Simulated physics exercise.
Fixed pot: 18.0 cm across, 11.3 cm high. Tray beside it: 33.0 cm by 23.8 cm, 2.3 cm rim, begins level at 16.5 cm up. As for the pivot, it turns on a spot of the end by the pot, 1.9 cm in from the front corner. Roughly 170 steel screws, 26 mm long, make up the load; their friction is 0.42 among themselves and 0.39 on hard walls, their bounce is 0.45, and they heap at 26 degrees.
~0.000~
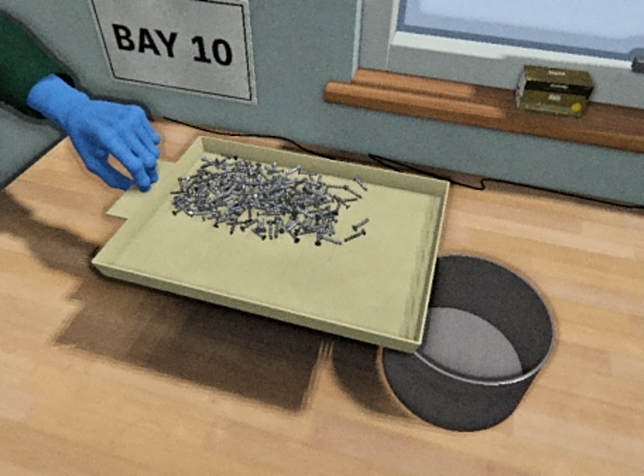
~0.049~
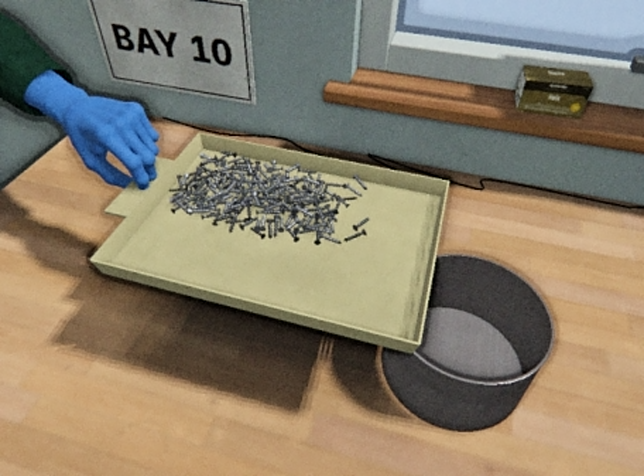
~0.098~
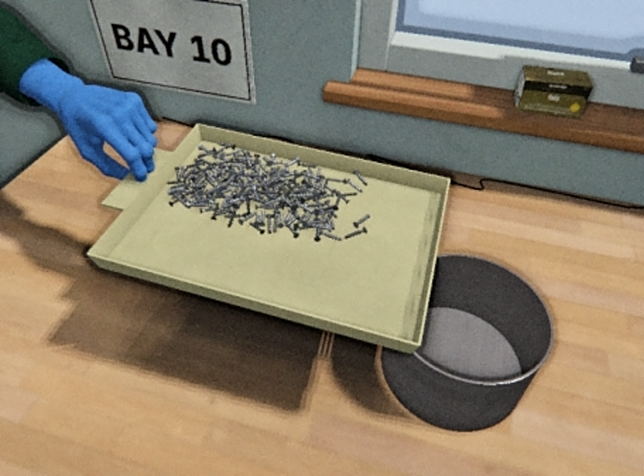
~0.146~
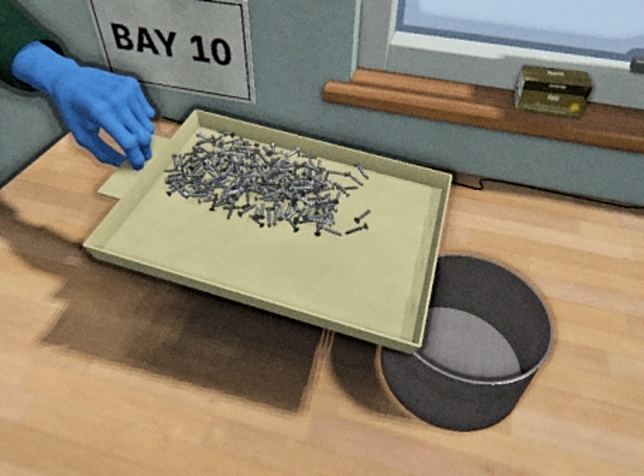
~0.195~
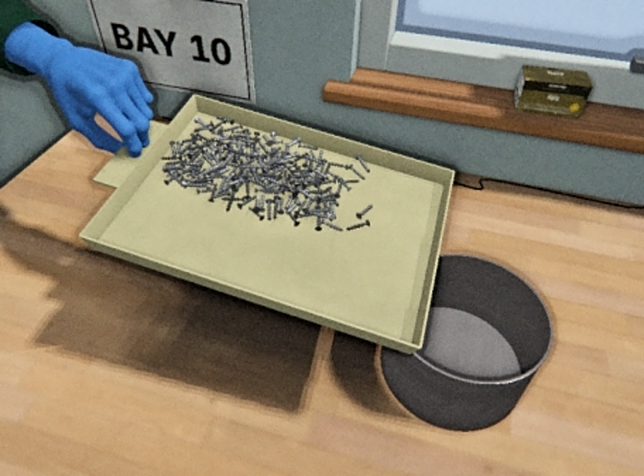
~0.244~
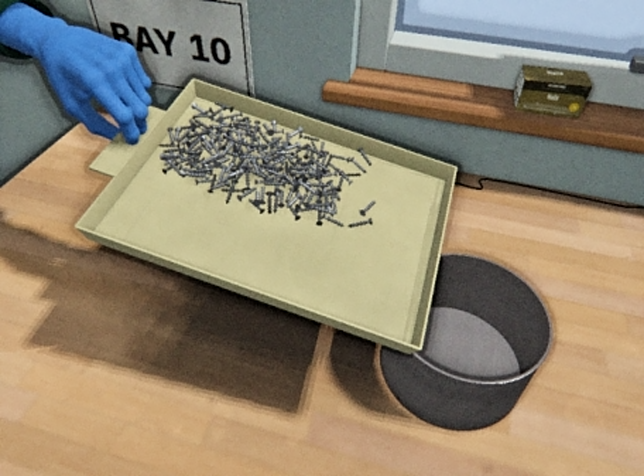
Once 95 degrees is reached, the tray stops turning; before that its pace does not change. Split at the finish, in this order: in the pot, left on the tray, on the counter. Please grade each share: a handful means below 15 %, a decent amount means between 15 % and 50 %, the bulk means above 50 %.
Pot: A handful, tray: A handful, counter: The bulk.
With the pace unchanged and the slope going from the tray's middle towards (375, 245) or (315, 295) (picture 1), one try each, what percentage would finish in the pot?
The share comes to roughly 60 in a hundred, then roughly 0 in a hundred.
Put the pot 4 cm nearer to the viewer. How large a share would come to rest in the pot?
About 45 %.
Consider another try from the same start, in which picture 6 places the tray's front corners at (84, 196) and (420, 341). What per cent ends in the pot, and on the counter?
You'd end with pot at 75 and counter at 25.
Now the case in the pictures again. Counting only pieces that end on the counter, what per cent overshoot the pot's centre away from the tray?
Around 50 in a hundred.
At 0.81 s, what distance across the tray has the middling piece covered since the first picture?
Displacement on the tray: About 19 cm.
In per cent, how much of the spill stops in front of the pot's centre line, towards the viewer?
100 %.
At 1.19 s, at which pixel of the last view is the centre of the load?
At that time the load is centred around (428, 426).
After 0.81 s, tilt 52 degrees; the tray holds 100 %, the pot 0 %.
After 1.19 s, tilt 78 degrees; the tray holds 45 %, the pot 5 %.
After 1.65 s, tilt 95 degrees; the tray holds 0 %, the pot 5 %.
In the end, at 2.3 s, pot 5 %, tray 0 %, counter 95 %.
